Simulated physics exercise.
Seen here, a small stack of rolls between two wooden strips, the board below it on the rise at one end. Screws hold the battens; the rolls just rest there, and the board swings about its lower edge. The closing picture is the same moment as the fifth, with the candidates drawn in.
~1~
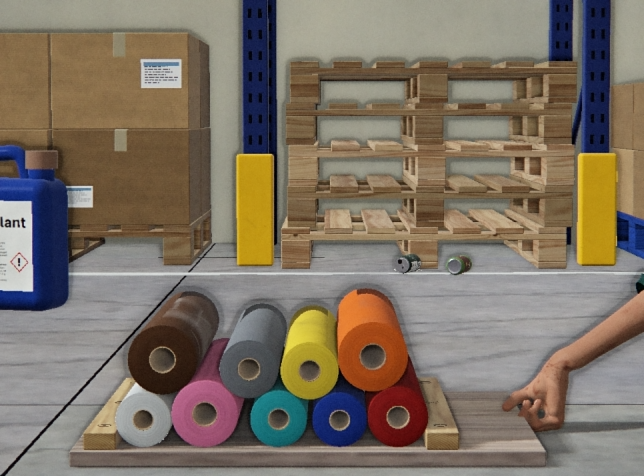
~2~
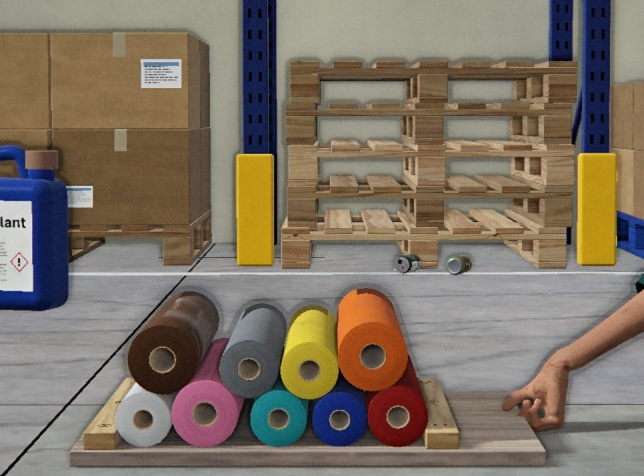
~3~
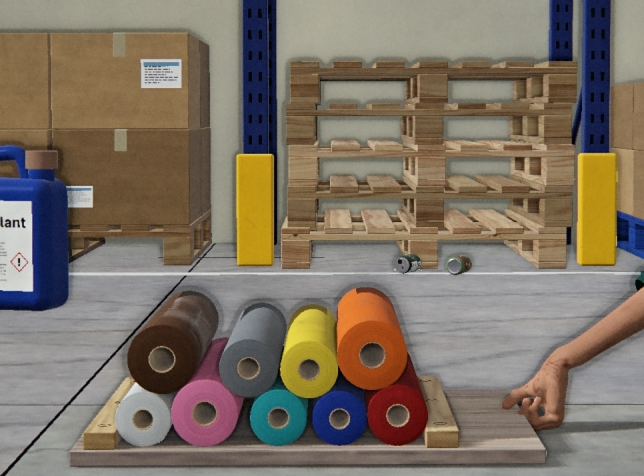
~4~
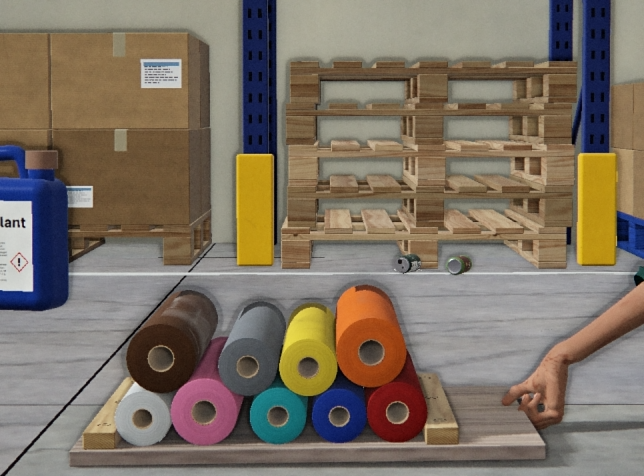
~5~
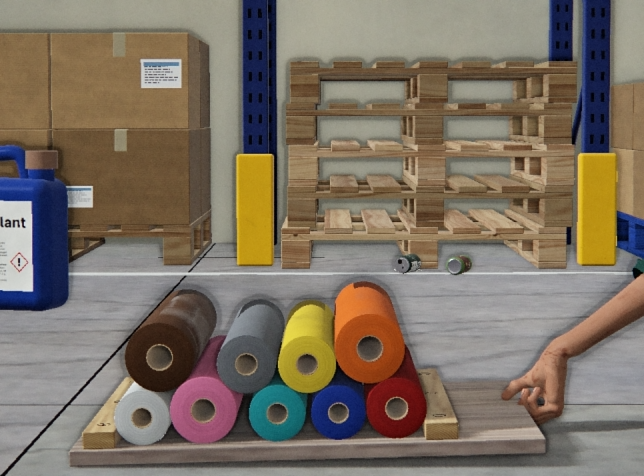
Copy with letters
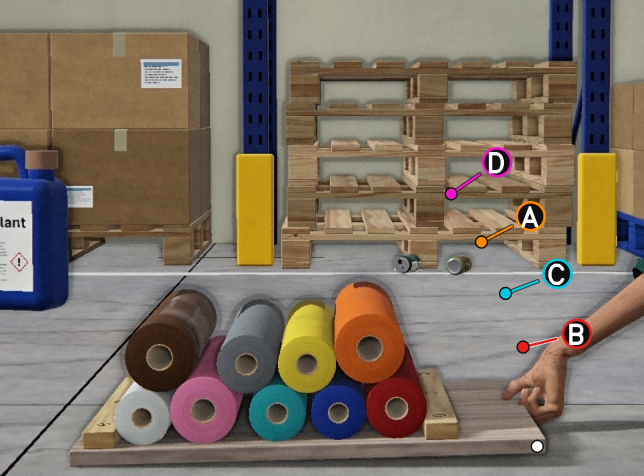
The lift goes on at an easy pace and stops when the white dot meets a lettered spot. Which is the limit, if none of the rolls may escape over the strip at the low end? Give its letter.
Mark B is as high as it can go.
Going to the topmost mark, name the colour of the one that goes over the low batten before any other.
The brown one.
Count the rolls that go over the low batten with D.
With D, four.
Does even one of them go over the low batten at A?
Yes, at A.
On the copy, A at (482, 242); B at (523, 347); C at (505, 293); D at (451, 194); the white dot at (537, 447).
On B. First, board at 12°.
Then, board at 14°.
Finally, board at 14°, none over the low batten.
By contrast, A four over the low batten (yellow, brown, orange, grey); C four over the low batten (yellow, brown, orange, grey); D four over the low batten (yellow, brown, orange, grey).
